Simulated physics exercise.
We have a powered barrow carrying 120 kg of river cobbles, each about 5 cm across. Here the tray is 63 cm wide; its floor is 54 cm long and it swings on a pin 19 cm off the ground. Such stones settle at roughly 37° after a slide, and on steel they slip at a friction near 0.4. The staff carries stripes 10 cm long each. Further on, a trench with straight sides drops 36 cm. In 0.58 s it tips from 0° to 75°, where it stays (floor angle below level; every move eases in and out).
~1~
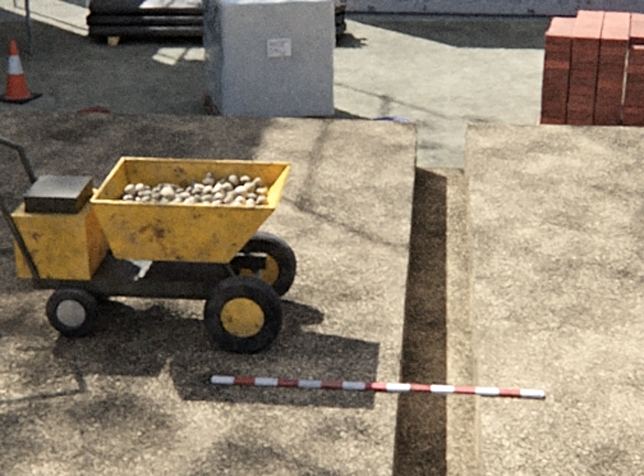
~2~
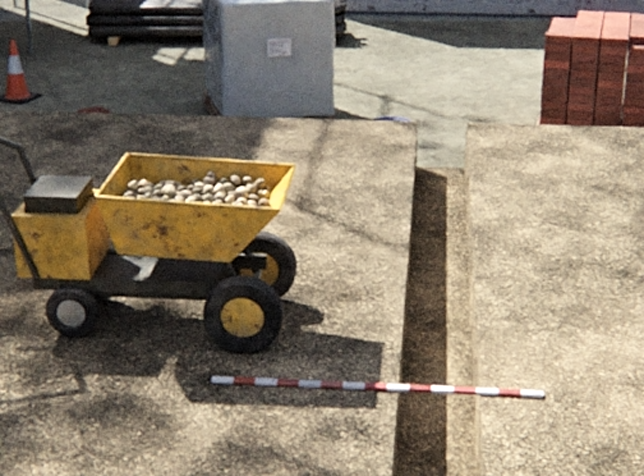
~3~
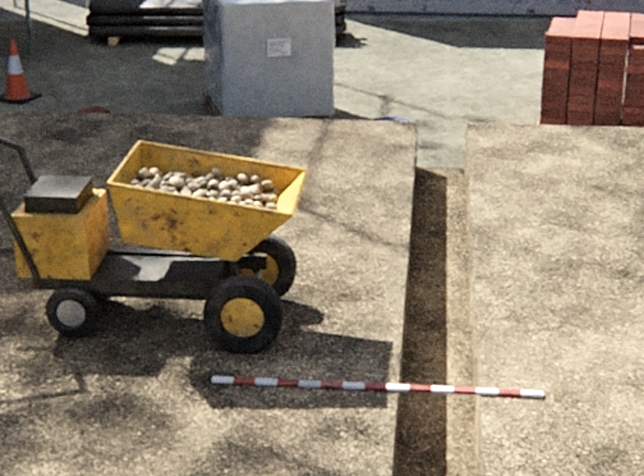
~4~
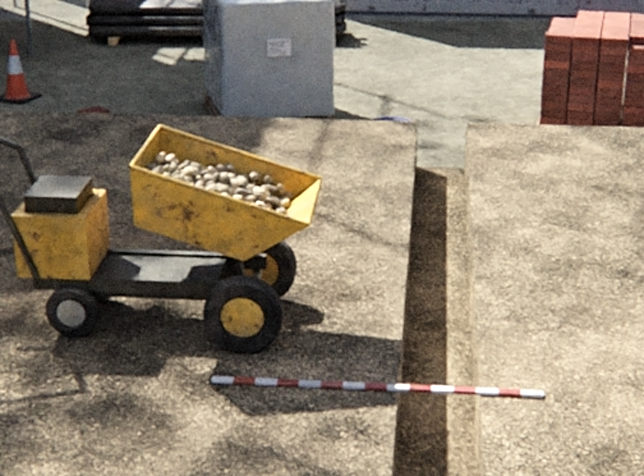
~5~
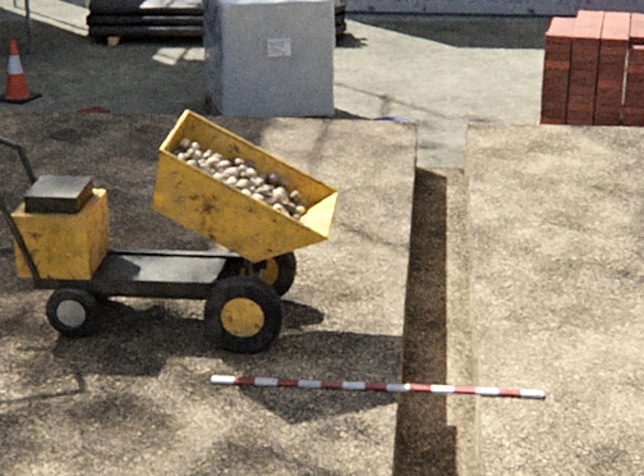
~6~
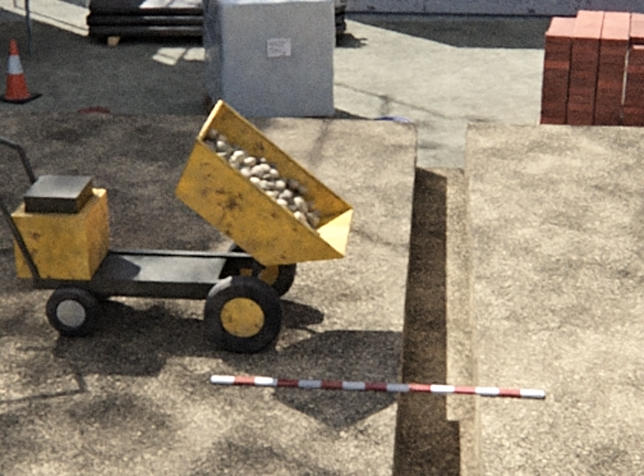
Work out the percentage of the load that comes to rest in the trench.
It works out at about 92 per cent of the load.
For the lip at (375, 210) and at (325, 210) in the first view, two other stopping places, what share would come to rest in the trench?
The first gives about 10 percent and the second about 60 percent.
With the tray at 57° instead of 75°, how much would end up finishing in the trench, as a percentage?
Roughly 55% would end there.
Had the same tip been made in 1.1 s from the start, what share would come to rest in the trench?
Then about 90 per cent.
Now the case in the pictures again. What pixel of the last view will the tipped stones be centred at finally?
Their centre sits close to (440, 383).
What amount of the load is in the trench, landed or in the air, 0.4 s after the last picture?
Some 25 per cent.
Then, 0.1 s after the last picture the floor is at 63°, 100 % in the tray; the foremost stones are at (348, 266).
Then, 0.4 s after the last picture the floor is at 75°, 64 % in the tray, 9 % short of the trench, 27 % in the trench; the foremost stones are at (448, 368).
Then, 0.7 s after the last picture the floor is at 75°, 4 % in the tray, 10 % short of the trench, 84 % in the trench, 2 % past the trench; the foremost stones are at (544, 332).
Then, 2.7 s after the last picture the floor is at 75°, 0 % in the tray, 7 % short of the trench, 92 % in the trench, 2 % past the trench; the foremost stones are past the picture's edge.
